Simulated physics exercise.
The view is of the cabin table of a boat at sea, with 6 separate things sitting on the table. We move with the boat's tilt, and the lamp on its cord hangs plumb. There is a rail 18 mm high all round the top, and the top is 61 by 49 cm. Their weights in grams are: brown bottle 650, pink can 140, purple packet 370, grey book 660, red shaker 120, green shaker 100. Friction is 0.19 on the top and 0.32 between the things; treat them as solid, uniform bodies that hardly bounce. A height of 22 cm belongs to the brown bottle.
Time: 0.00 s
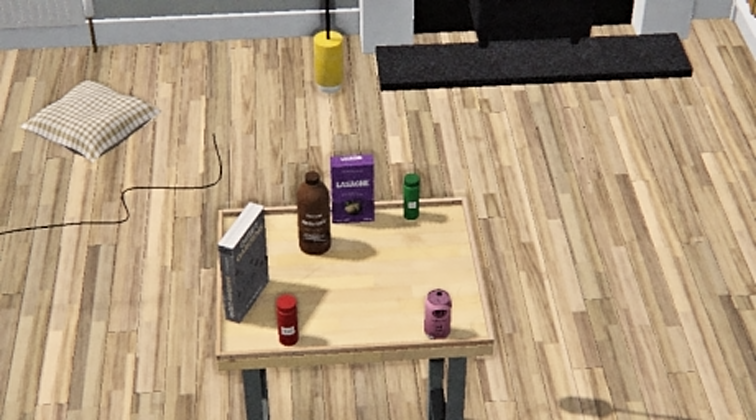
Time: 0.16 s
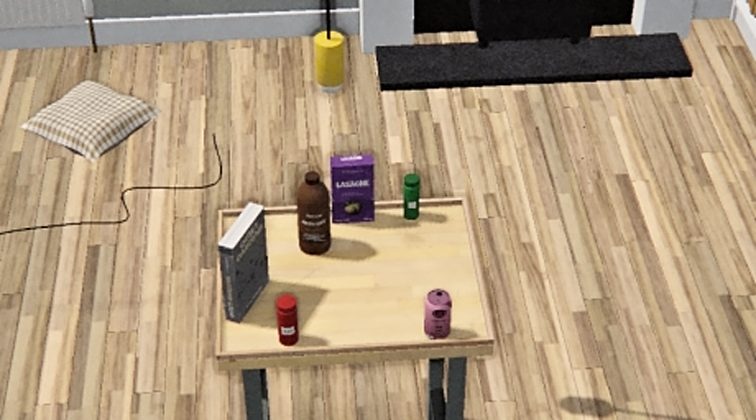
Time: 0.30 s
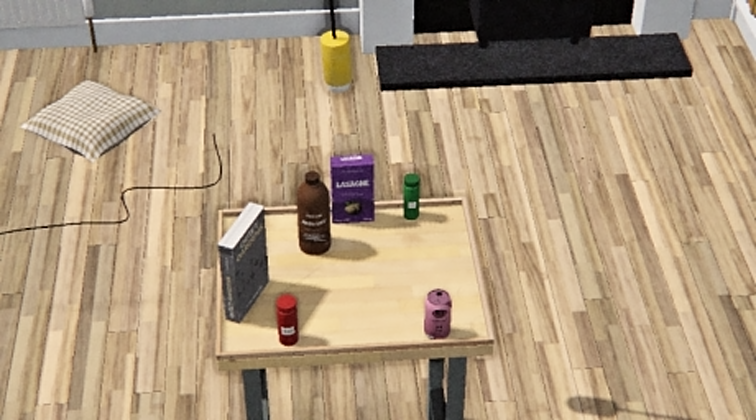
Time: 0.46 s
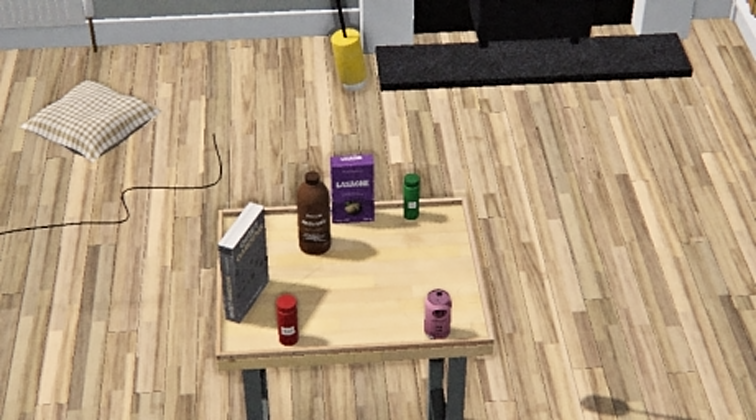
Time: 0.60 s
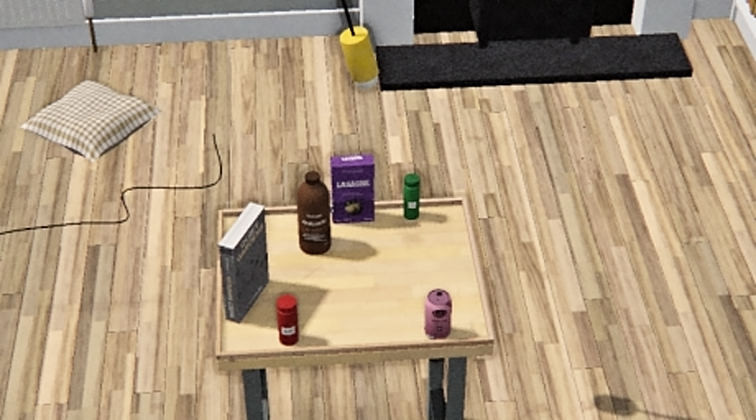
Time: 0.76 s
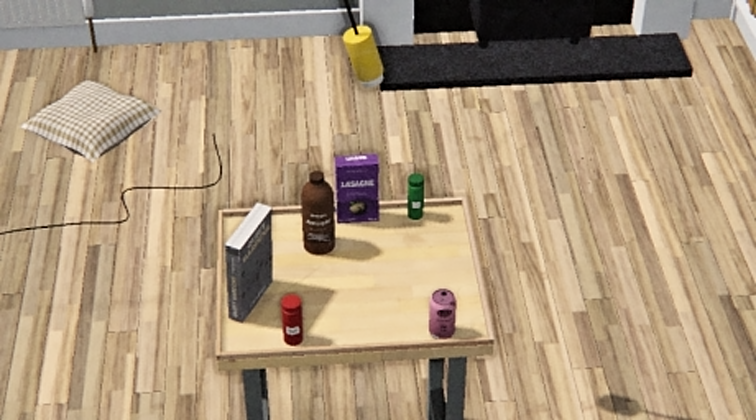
The clip opens on a low-rimmed wooden table holding a grey book, brown bottle, purple packet, pink can and small red and green containers, all still. Behind it, a yellow object hanging on a dark cord gradually swings right, and then all six things on the table shift slightly right, still upright.
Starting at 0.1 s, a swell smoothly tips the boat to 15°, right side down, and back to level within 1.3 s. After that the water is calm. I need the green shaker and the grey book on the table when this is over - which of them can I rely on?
Green shaker: You can rely on it; grey book: You can rely on it.
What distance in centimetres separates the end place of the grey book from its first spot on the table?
It ends up around 26 cm from its start.
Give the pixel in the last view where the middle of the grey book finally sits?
About (350, 292).
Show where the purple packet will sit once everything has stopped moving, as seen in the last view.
About (391, 187).
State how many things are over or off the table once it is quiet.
Total: 1.
After 0.96 s, boat heeled 11°, right side down; grey book 25° off its base near (270, 269); green shaker moved 5 cm near (430, 196); purple packet moved 5 cm.
After 1.06 s, boat heeled 8°, right side down; grey book 55° off its base near (292, 284); green shaker moved 7 cm near (439, 195); red shaker moved 7 cm.
After 1.16 s, boat heeled 5°, right side down; grey book 70° off its base near (309, 286); green shaker moved 9 cm near (446, 195); red shaker 7° off its base.
After 1.36 s, boat level; grey book on its side near (339, 286); green shaker moved 9 cm near (448, 195); red shaker moved 18 cm.
In the end (1.9 s), toppled on the table, grey book; not toppled but over 5 cm from the start, brown bottle, pink can, purple packet, red shaker and green shaker. In the last view, green shaker near (448, 195), grey book near (350, 292).
